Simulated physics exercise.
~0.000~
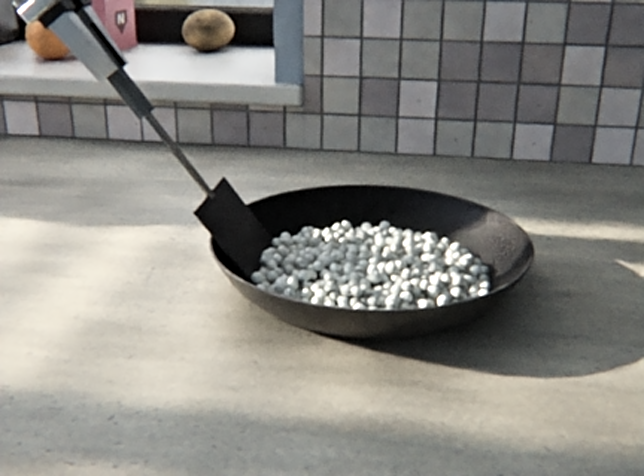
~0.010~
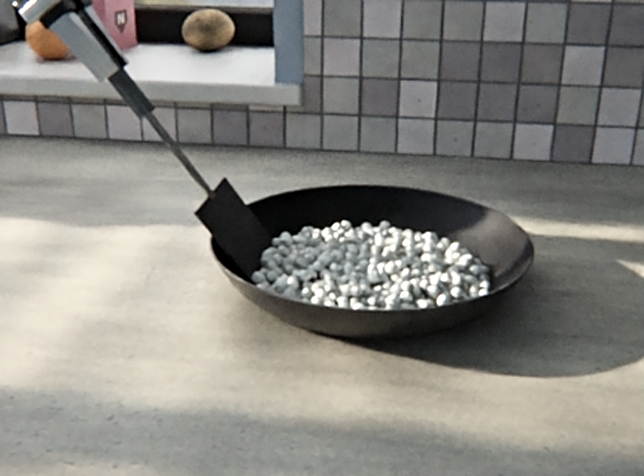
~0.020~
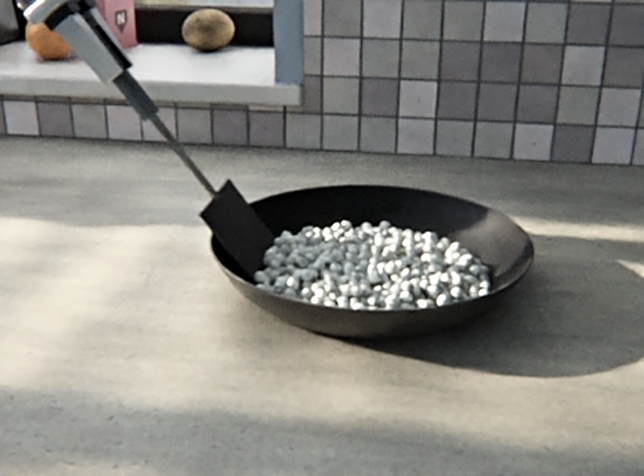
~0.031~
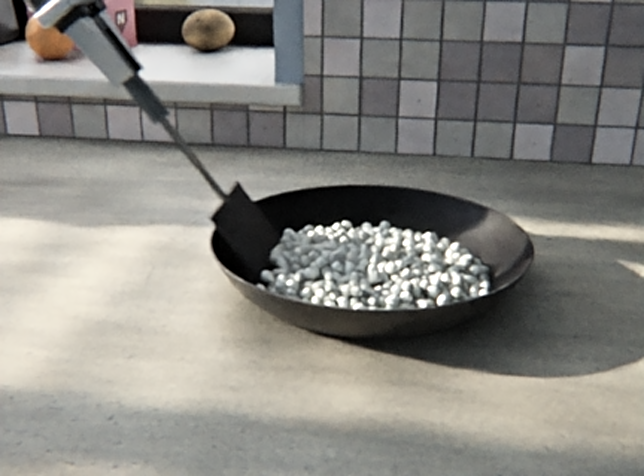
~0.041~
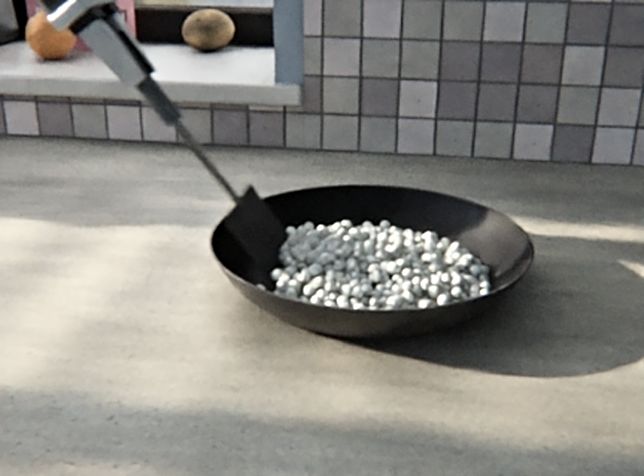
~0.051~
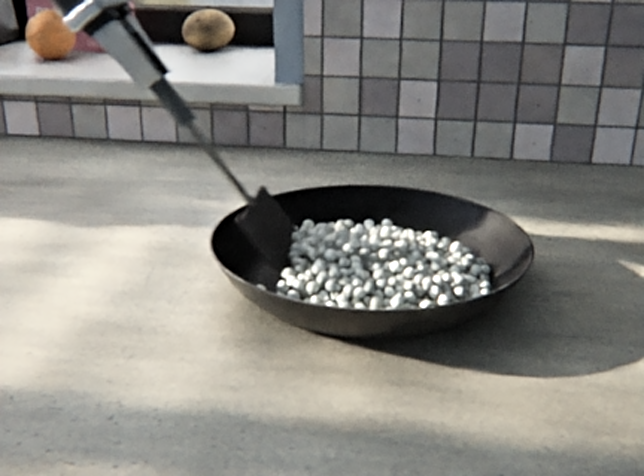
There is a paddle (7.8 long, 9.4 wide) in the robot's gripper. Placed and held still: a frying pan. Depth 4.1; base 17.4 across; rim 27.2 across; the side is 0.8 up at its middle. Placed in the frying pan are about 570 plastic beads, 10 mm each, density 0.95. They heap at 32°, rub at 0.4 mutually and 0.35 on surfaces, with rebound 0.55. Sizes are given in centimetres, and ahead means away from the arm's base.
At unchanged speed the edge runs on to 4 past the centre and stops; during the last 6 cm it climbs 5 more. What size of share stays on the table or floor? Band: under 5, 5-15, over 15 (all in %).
5-15 %.
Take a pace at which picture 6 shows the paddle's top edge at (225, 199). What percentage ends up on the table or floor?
Estimate: Close to 0 %.
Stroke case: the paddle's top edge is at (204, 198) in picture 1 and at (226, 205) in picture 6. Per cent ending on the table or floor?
It works out to about 0 %, more or less.
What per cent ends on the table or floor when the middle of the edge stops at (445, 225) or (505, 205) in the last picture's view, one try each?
Try 1: Approx. 15 %; try 2: Approx. 30 %.
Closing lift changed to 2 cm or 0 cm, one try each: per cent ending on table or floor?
Try one gives about 5 in a hundred, try two about 0 in a hundred.
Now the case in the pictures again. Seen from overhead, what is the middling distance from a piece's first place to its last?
About 4 cm.
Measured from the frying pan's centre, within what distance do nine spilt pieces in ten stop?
It comes out at close to 95 centimetres.
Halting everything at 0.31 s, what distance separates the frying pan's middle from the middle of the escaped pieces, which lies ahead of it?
The distance is around 28 cm.
After 0.08 s, sloping 53°, highest piece 7 above the table; 571 in the frying pan.
After 0.10 s, sloping 53°, highest piece 8 above the table; 571 in the frying pan.
After 0.31 s, sloping 53°, highest piece 10 above the table; 514 in the frying pan, 40 on the table or floor, 17 on the blade or in flight.
After 1.36 s, sloping 53°, highest piece 4 above the table; 514 in the frying pan, 57 on the table or floor.
In the end, 514 in the frying pan, 57 on the table or floor. That is 10 % on the table or floor.
